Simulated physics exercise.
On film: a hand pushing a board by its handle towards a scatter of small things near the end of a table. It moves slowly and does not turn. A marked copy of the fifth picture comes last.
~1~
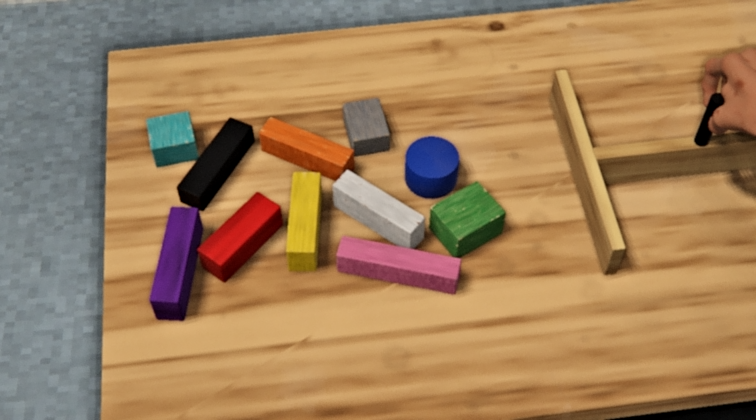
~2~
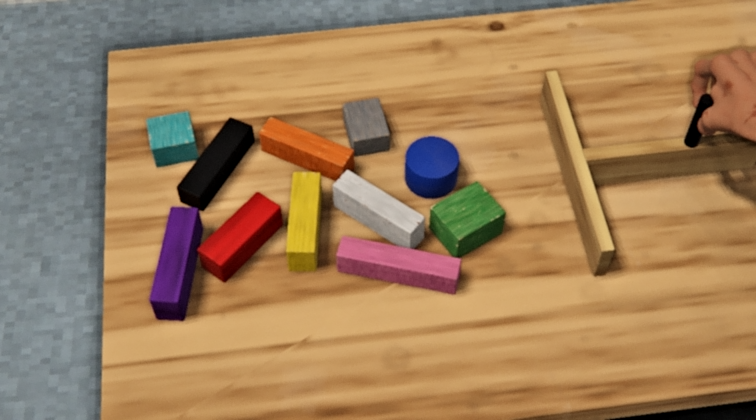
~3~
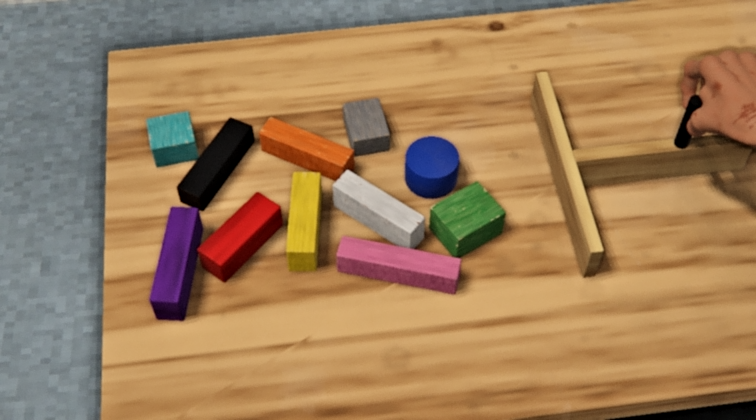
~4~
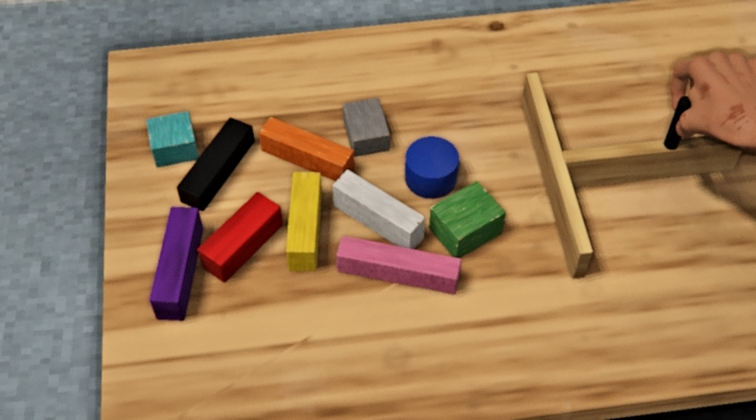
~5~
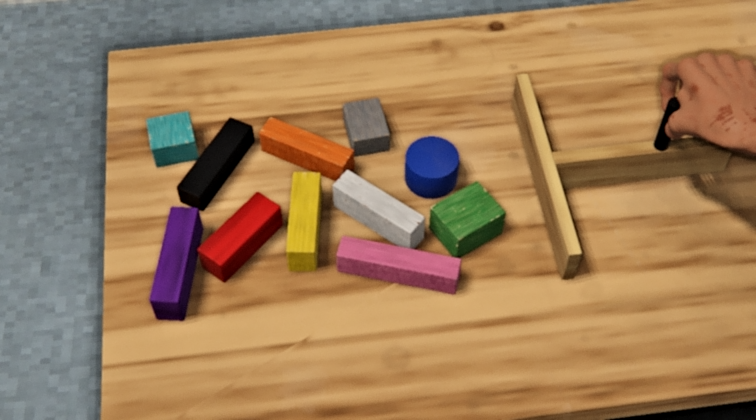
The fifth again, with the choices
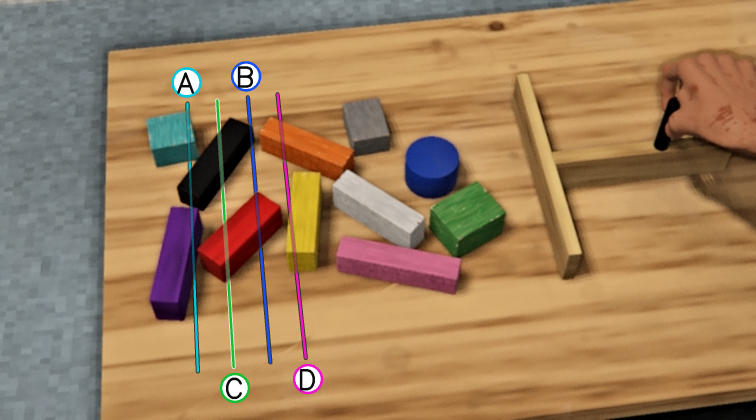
A hand at the right grips the black handle of a T-shaped wooden board and slides it slowly left without turning it, seen from a fixed, high view over a pale wooden table beside a blue-grey floor. Teal, black, purple, red, orange, yellow, grey, white, pink and green blocks and a blue cylinder lie scattered at the left. They stay still, untouched, as the gap narrows.
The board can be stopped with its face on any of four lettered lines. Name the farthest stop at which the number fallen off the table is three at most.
C is the last line within the limit.
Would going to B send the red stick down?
No.
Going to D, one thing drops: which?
The purple stick goes over.
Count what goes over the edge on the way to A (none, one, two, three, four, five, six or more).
Five.
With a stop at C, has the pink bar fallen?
By then, no.
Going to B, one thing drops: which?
The purple stick goes over.
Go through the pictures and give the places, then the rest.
The first picture shows red stick (242, 237); blue tin (431, 167); black stick (217, 164).
The second picture shows board (578, 155); grey block (366, 127).
The third picture shows board (567, 156); orange bar (307, 150).
The fourth picture shows board (557, 157); yellow bar (304, 221).
The fifth picture shows board (547, 158); green block (467, 220); pink bar (399, 266); red stick (242, 237).
On the copy, A at (192, 225); B at (258, 218); C at (225, 222); D at (290, 214).
On C. First, board (434, 170); pink bar (380, 269); green block (402, 216).
Then, board (317, 183); purple stick (123, 261); red stick (166, 236).
Finally, board (226, 193); purple stick over the edge; red stick over the edge; two fallen.
By contrast, A drops five; B is within the limit but short; D is within the limit but short.
